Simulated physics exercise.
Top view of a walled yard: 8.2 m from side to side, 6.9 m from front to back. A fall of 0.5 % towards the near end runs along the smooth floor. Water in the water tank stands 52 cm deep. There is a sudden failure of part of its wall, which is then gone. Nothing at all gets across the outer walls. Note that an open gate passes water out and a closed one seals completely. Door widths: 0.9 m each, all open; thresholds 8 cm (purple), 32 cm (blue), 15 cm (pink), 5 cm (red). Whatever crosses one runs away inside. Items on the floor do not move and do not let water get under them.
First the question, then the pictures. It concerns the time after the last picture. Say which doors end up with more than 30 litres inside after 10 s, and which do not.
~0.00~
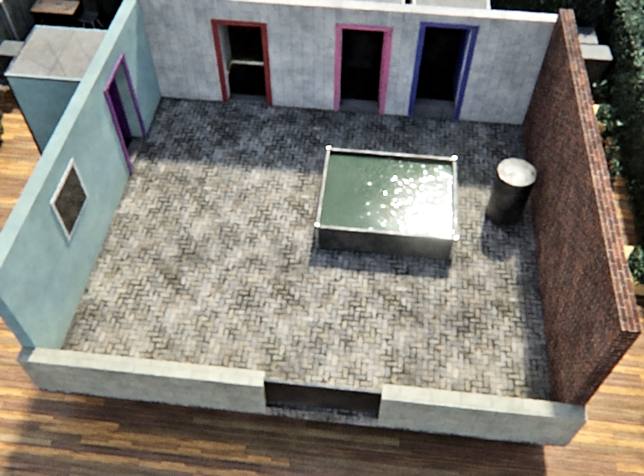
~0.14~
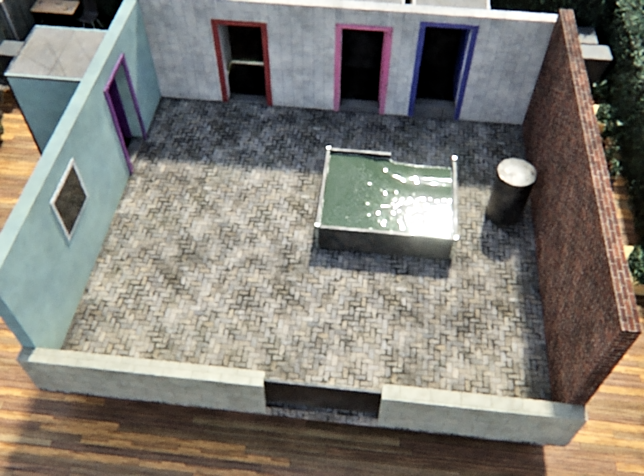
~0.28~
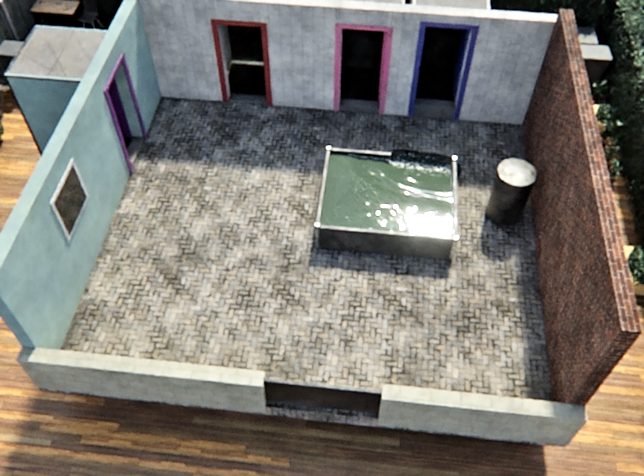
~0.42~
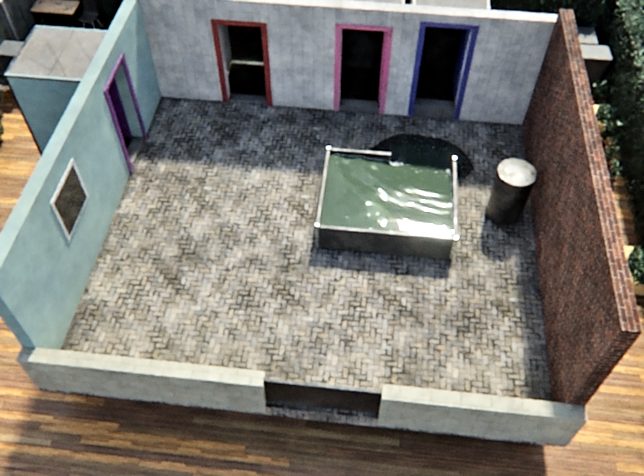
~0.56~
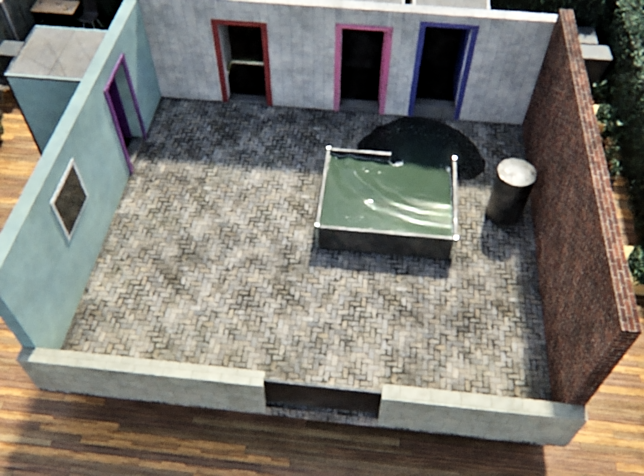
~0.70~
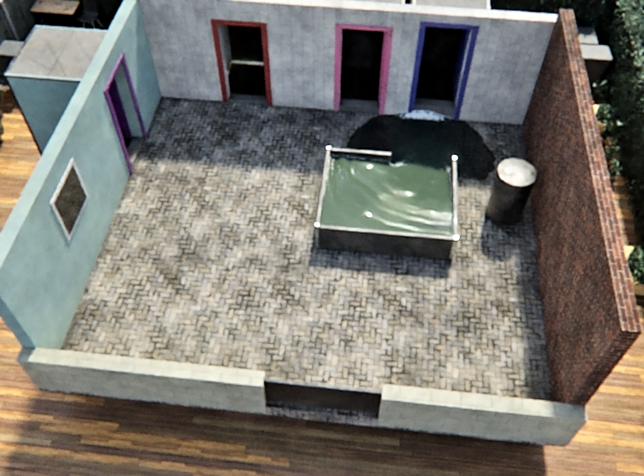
For the purple door I'd say within the limit; for the blue door I'd say within the limit; for the pink door I'd say within the limit; for the red door I'd say within the limit.
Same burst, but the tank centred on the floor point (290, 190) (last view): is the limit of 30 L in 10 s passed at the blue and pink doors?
So the blue door keeps within it and the pink door tops the limit.
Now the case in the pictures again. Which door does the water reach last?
Lab note: Last arrival at the purple door.
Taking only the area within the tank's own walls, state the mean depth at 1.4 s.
Mean depth: About 39 cm.
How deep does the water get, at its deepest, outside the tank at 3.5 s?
I'd put it at close to 32 cm.
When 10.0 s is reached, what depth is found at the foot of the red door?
Around 2.5 cm there.
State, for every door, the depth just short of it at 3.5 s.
Depths: Purple door 0 cm, blue door 22 cm, pink door 12 cm, red door 4 cm.
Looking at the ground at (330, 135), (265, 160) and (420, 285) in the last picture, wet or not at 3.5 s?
In turn: Under water, flooded, still dry.
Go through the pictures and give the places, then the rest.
In the first picture, still water, 52 cm deep, in the water tank at (388, 194).
In the second picture, the front is at a hidden place, 0.7 m from the gap on the water tank's far side; 0.3 m2 of floor is under water; 52 cm left at the back of the water tank.
In the third picture, the front is at a hidden place, 0.9 m from the gap on the water tank's far side; 0.9 m2 of floor is under water; 52 cm left at the back of the water tank.
In the fourth picture, the front is at (402, 137), 1.2 m from the gap on the water tank's far side; 1.8 m2 of floor is under water; 52 cm left at the back of the water tank.
In the fifth picture, the front is at (414, 119), 1.8 m from the gap on the water tank's far side; 3.0 m2 of floor is under water; 52 cm left at the back of the water tank.
In the sixth picture, water pours out on the water tank's far side and has run 2.0 m, to (458, 121); typically 5 cm deep outside, 51 cm at the water tank's back.
After 1.4 s water covers 10 % of the floor and is deepest (33 cm) near (422, 124); purple door not reached, blue door 32 cm at the sill, 0 L in, pink door 13 cm at the sill, 0 L in, red door not reached.
After 2.2 s water covers 15 % of the floor and is deepest (42 cm) near (521, 126); purple door not reached, blue door 32 cm at the sill, 0 L in, pink door 13 cm at the sill, 0 L in, red door not reached.
After 3.5 s water covers 35 % of the floor and is deepest (32 cm) near (529, 206); purple door not reached, blue door 22 cm at the sill, 2 L in, pink door 12 cm at the sill, 1 L in, red door 4 cm at the sill, 0 L in.
After 6.0 s water covers 60 % of the floor and is deepest (20 cm) near (510, 198); purple door 8 cm at the sill, 2 L in, blue door 17 cm at the sill, 2 L in, pink door 8 cm at the sill, 1 L in, red door 3 cm at the sill, 0 L in.
After 10.0 s water covers 85 % of the floor and is deepest (12 cm) near (551, 412); purple door 7 cm at the sill, 2 L in, blue door 9 cm at the sill, 2 L in, pink door 6 cm at the sill, 1 L in, red door 3 cm at the sill, 0 L in.
